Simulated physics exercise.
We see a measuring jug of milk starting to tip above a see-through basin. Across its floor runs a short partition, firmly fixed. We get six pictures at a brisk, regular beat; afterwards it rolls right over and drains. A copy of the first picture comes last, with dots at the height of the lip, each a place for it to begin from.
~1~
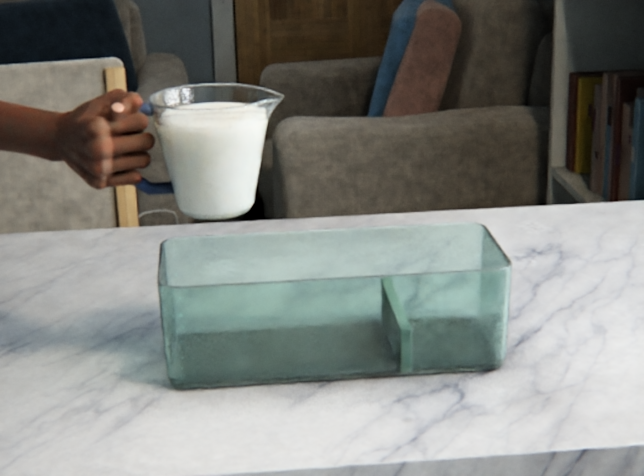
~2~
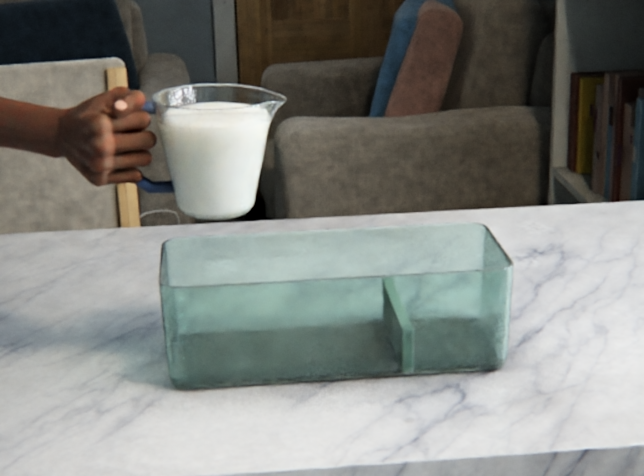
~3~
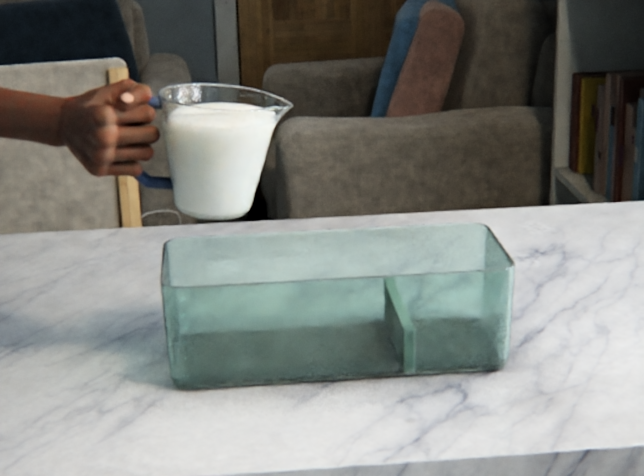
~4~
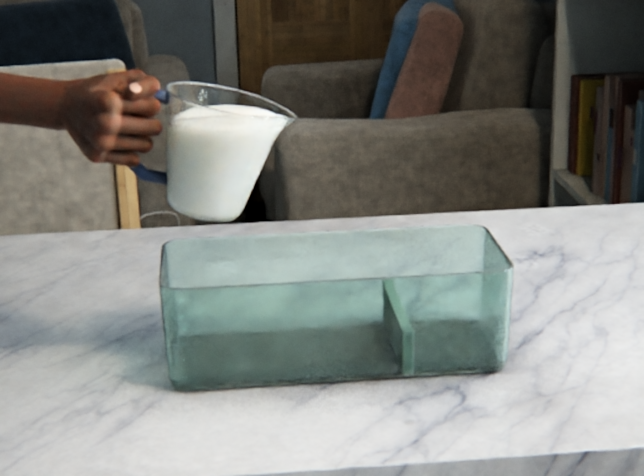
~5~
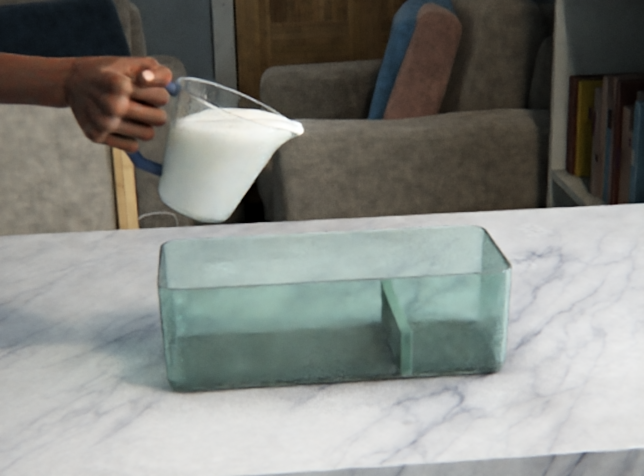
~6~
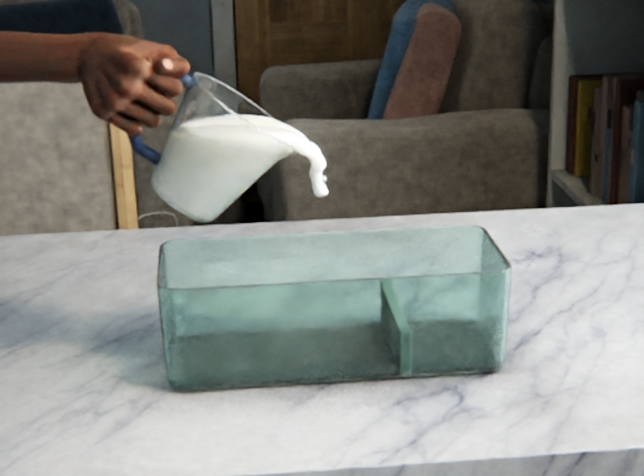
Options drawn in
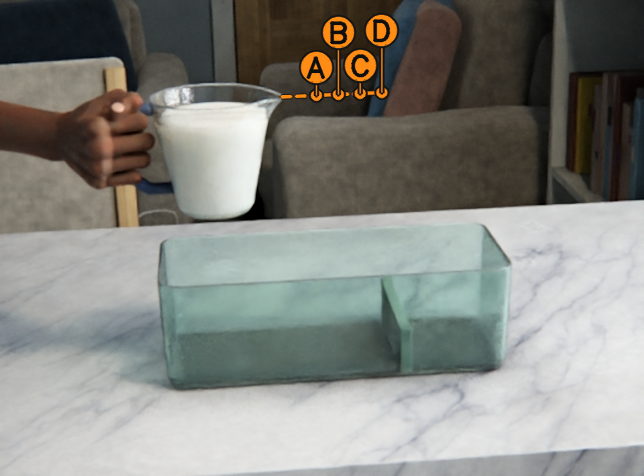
Hand tilting a clear measuring jug of milk rightward above a divided see-through basin, milk beginning to pour from its lip.
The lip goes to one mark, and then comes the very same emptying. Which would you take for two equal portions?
Take B.
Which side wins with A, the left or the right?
The left side.
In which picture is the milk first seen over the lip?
In picture 5.
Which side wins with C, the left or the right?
More ends on the right.
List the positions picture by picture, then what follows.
Upright, lip at (282, 96); basin from (168, 385) to (505, 364); top of the wall at (396, 303); nothing has left yet, in the first frame.
Upright, lip at (285, 99); nothing has left yet, in the second frame.
Tipped about 6°, lip at (291, 105); nothing has left yet, in the third frame.
Tipped about 14°, lip at (295, 117); nothing has left yet, in the fourth frame.
Tipped about 24°, lip at (299, 132); milk is over the lip, down to (299, 132), in the fifth frame.
Tipped about 37°, lip at (301, 150); milk is over the lip, down to (320, 191), in the sixth frame.
In orange, A at (316, 95); B at (338, 94); C at (360, 93); D at (381, 92).
For dot A, about 74 % ends left of the wall and 25 % right of it.
For dot B, about 47 % ends left of the wall and 52 % right of it.
For dot C, about 25 % ends left of the wall and 74 % right of it.
For dot D, about 17 % ends left of the wall and 81 % right of it.
